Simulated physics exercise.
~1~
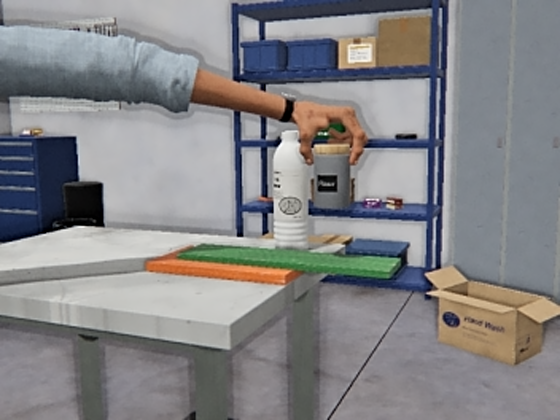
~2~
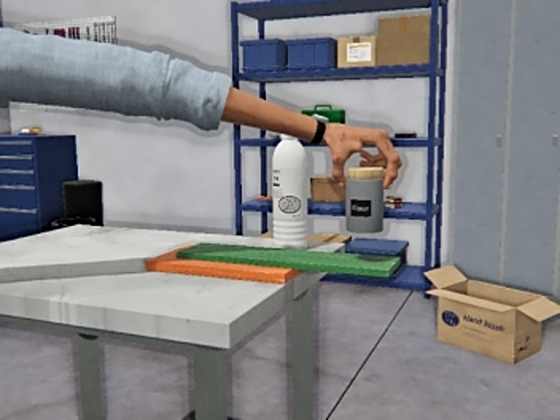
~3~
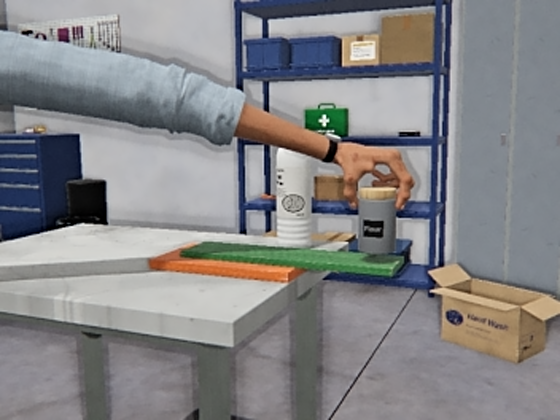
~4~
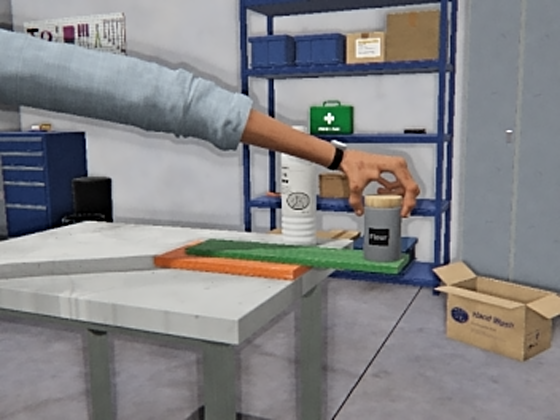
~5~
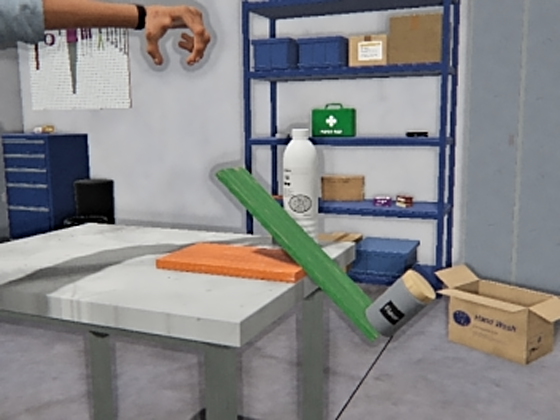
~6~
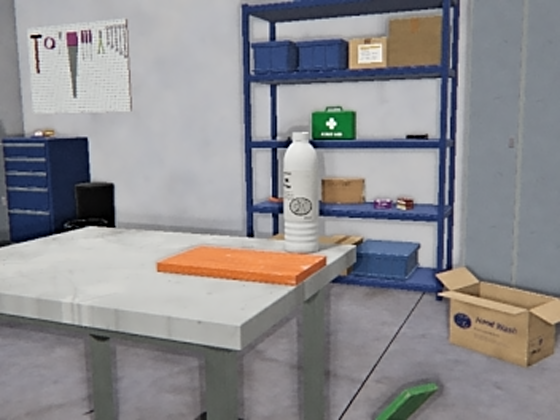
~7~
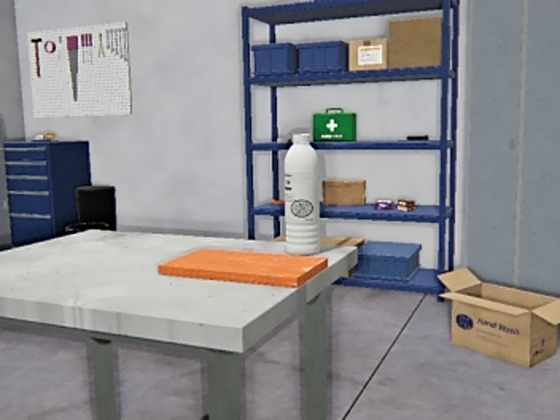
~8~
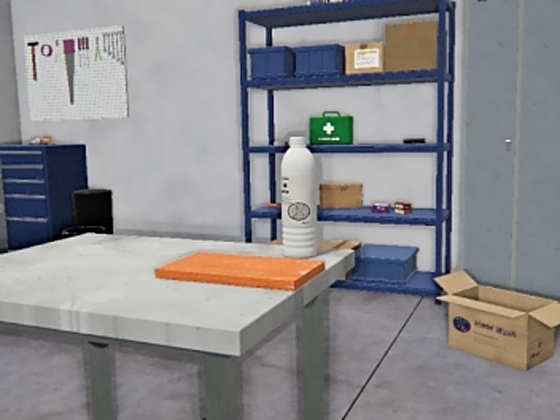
In a workshop, a hand releases a grey jar on a green plank, and both fall.
